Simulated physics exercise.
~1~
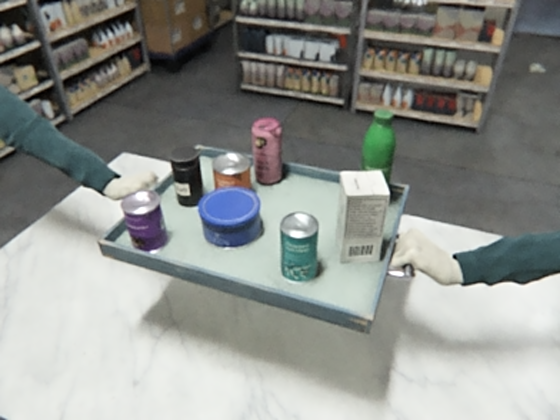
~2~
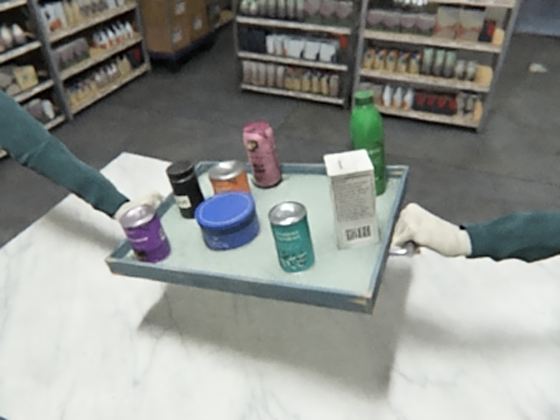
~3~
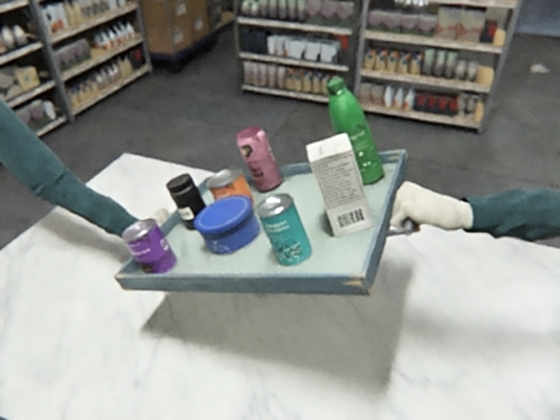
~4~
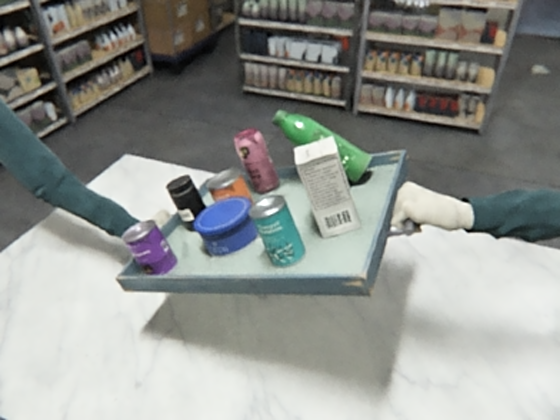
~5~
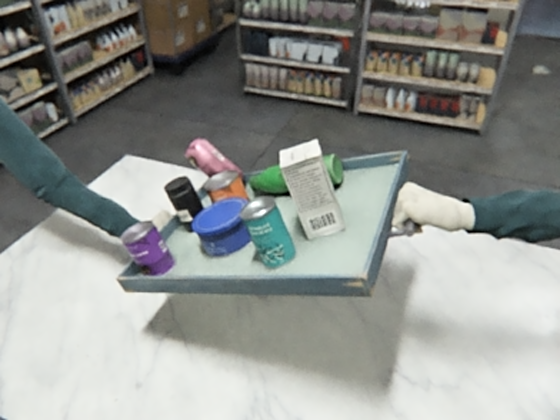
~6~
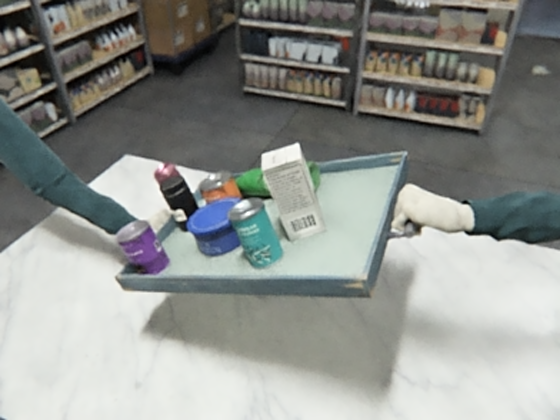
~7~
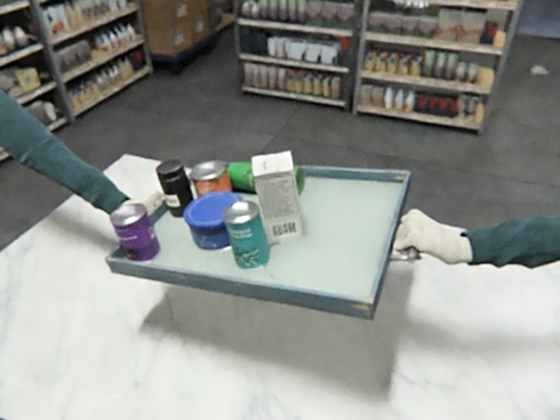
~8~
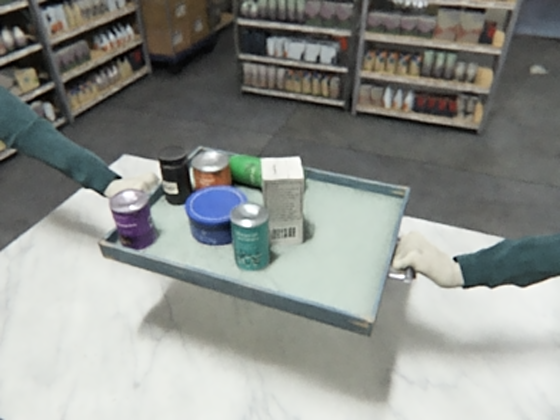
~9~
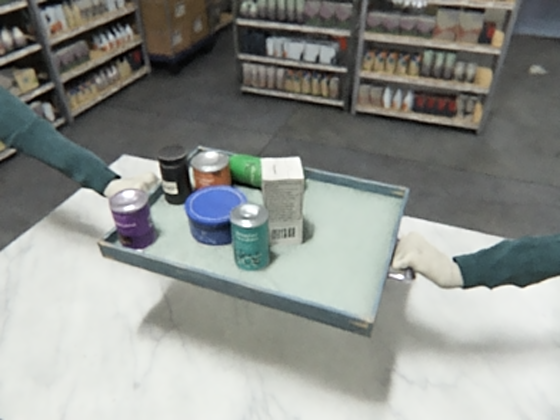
The clip opens on a shallow rimmed tray held by two gloved hands above a pale marble-like surface, carrying eight items, among them a white carton, a green bottle, a pink can and a blue tub. The tray tilts down to the left, and the items lean with it. The green bottle topples onto its side and shifts left, while the white carton and turquoise tin slide left, still standing. The pink can tips over and leaves the tray. The hands bring the tray back to level, with the bottle lying behind the carton and the remaining items upright.
